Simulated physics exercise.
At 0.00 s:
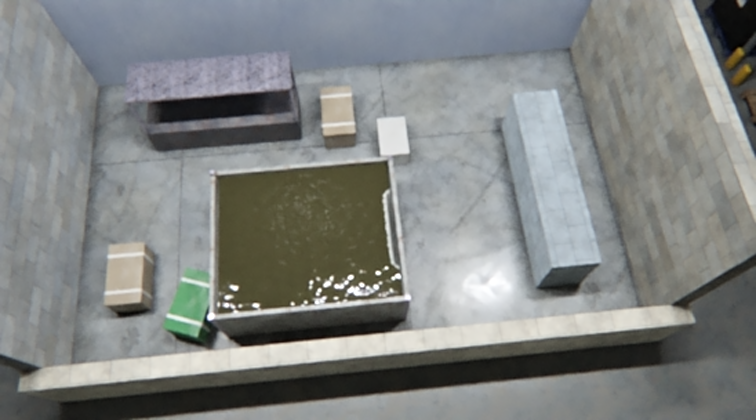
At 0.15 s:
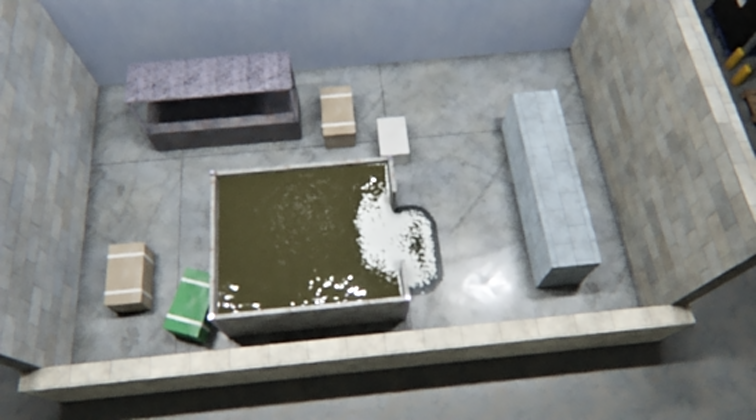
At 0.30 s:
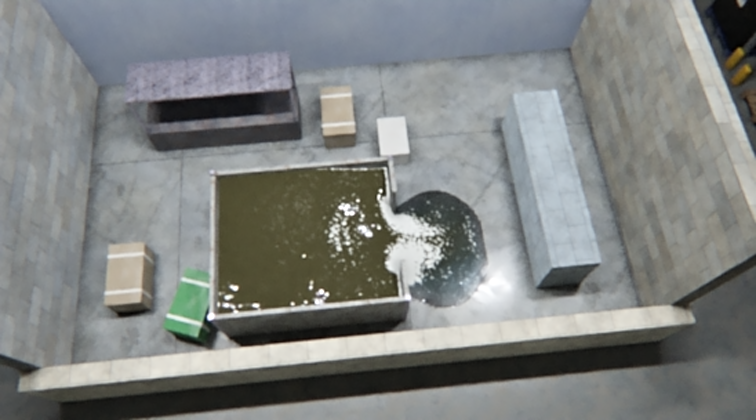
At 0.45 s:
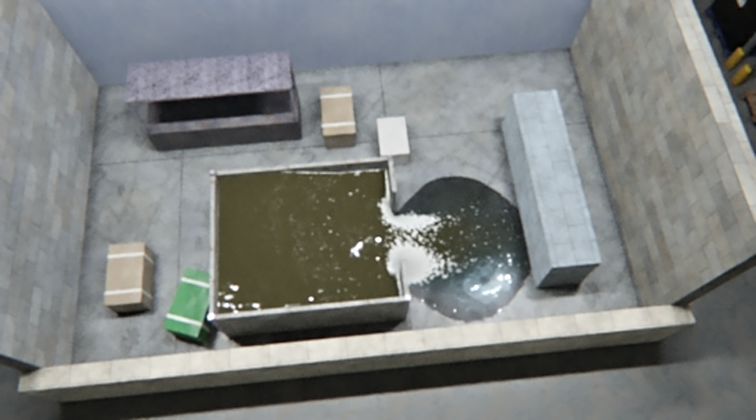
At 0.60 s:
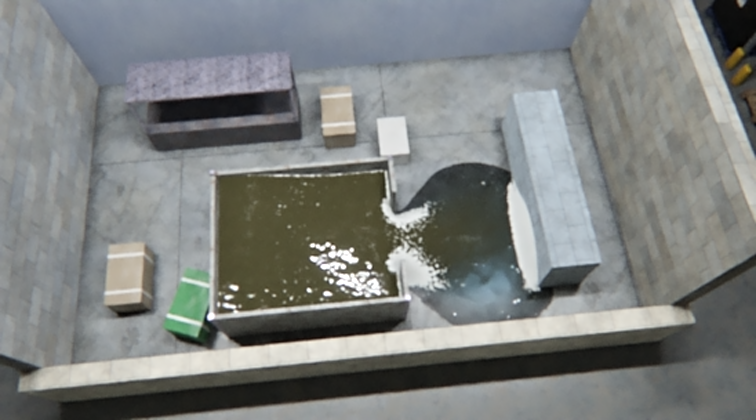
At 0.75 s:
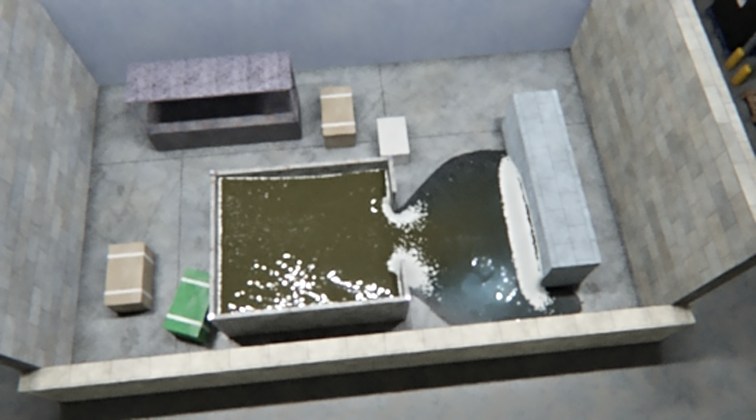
Loading hall with murky water bursting through a tank's right wall, spreading across the floor and foaming against a long grey block.
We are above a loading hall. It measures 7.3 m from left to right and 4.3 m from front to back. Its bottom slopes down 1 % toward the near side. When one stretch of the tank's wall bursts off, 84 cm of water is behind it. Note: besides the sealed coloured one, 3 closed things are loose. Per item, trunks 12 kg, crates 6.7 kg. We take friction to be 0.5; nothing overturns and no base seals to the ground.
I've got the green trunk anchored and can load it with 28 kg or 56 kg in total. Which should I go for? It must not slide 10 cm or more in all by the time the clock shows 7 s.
The lighter one, 28 kg, is fine.
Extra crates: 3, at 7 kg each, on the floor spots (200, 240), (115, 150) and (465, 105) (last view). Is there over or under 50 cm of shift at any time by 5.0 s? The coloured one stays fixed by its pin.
Taking them in order, the first is below the mark, the second below the mark and the third above the mark.
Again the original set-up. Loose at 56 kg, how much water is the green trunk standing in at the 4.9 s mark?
Close to 4 cm deep.
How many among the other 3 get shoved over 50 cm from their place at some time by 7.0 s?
The answer here is 1.
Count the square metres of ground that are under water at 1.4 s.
Somewhere about 10.5 m2, give or take.
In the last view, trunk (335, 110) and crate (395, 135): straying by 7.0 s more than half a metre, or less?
The first one tops the mark and the second one falls shy.
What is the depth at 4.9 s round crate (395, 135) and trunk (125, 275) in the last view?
Depths: Near 3 cm, then near 1 cm.
After 1.4 s the green trunk would be 0 cm from its start with 28 kg and 0 cm from its start with 56 kg; 0 cm of water round it then.
After 3.1 s the green trunk would be 0 cm from its start with 28 kg and 0 cm from its start with 56 kg; 0 cm of water round it then.
After 4.9 s the green trunk would be 0 cm from its start with 28 kg and 0 cm from its start with 56 kg; 4 cm of water round it then.
After 7.0 s the green trunk would be 4 cm from its start with 28 kg and 0 cm from its start with 56 kg; 9 cm of water round it then.
